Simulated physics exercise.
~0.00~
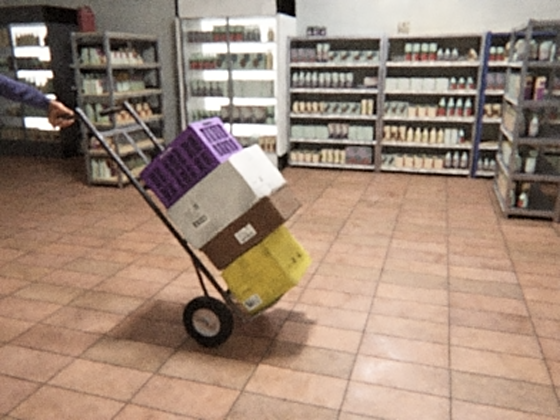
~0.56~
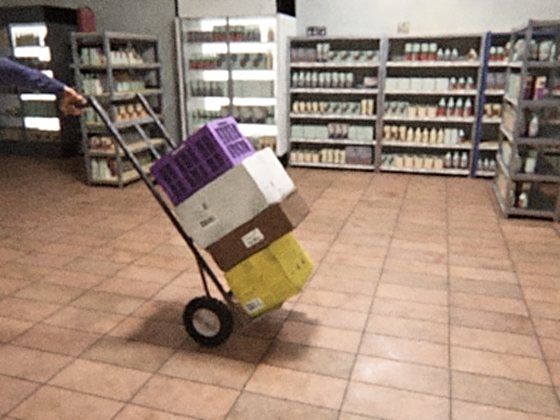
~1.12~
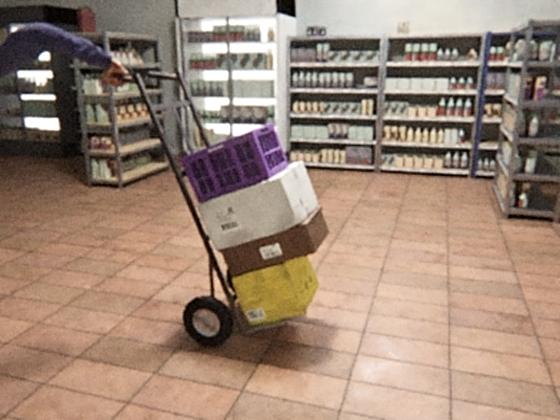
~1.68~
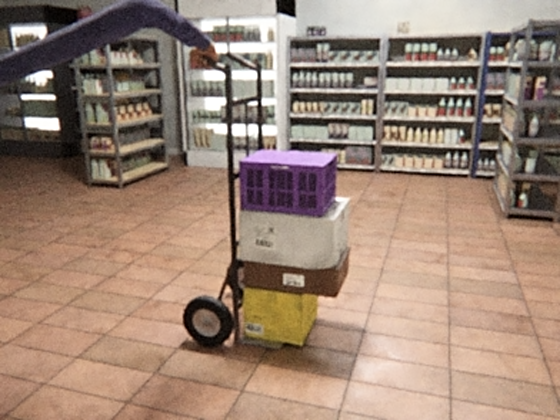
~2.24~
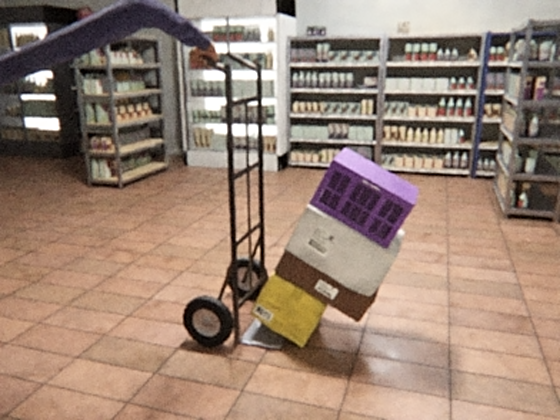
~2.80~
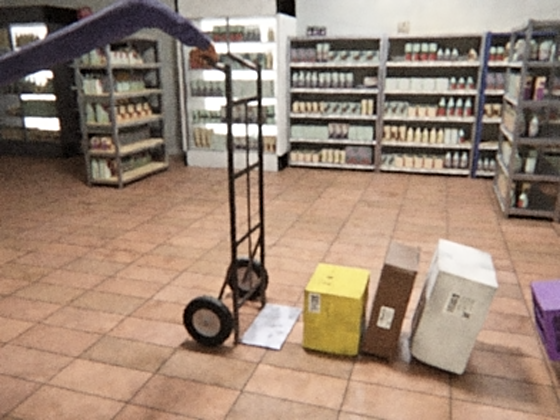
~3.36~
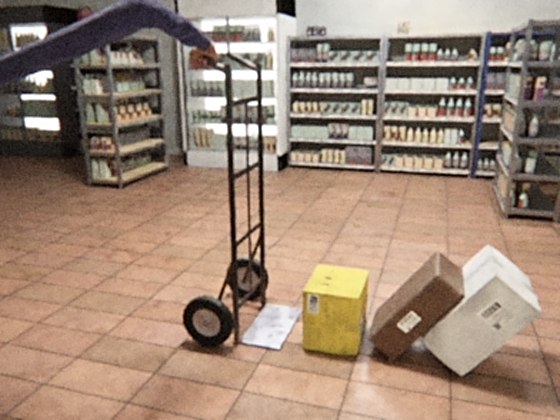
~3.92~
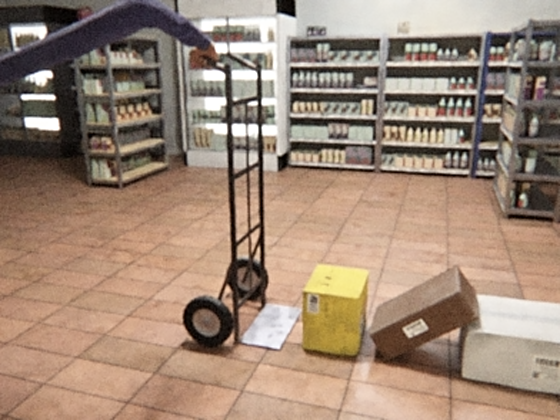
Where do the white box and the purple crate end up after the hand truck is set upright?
Both come off the hand truck to the right. The white box ends up on the floor at the right edge of the view, and the purple crate goes out of sight on that side.
